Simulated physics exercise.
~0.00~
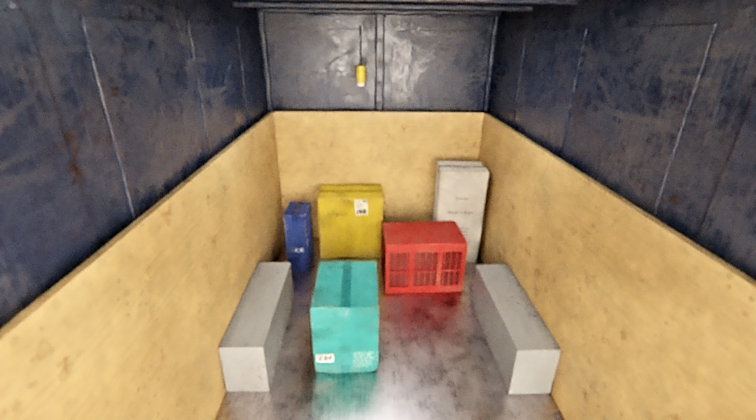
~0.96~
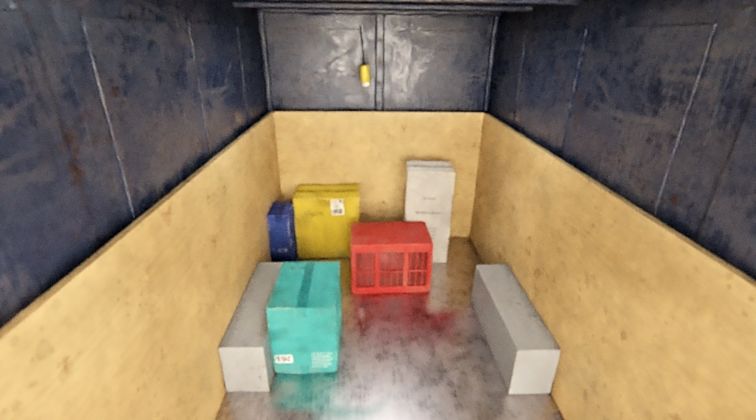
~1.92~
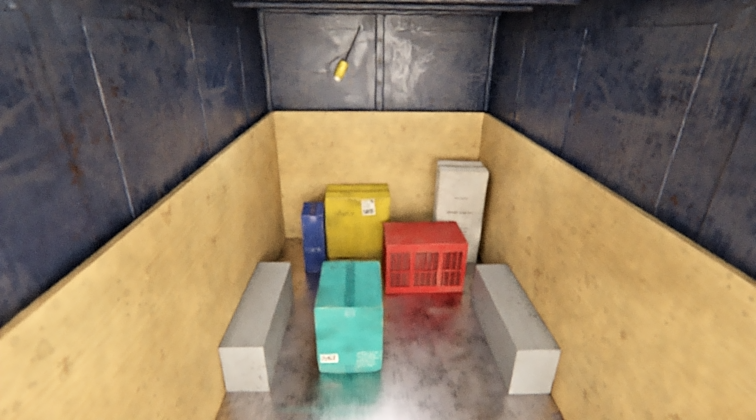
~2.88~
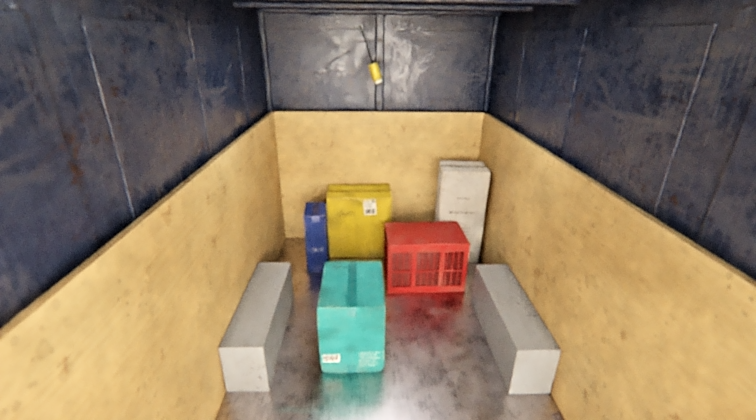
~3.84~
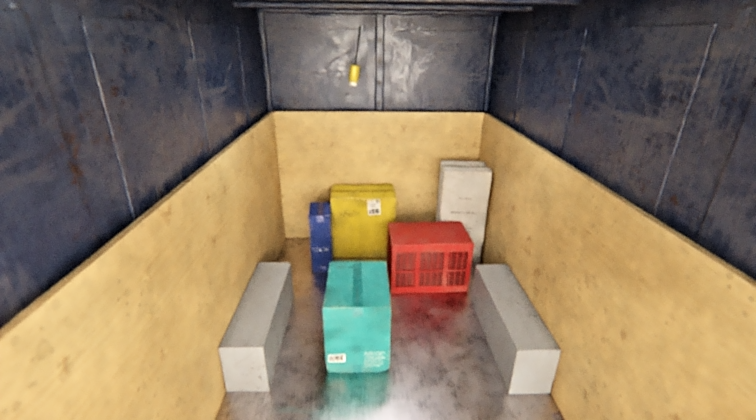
Five boxes in a van's load bay sliding left together, then back right, settling near their starting places, all still upright.
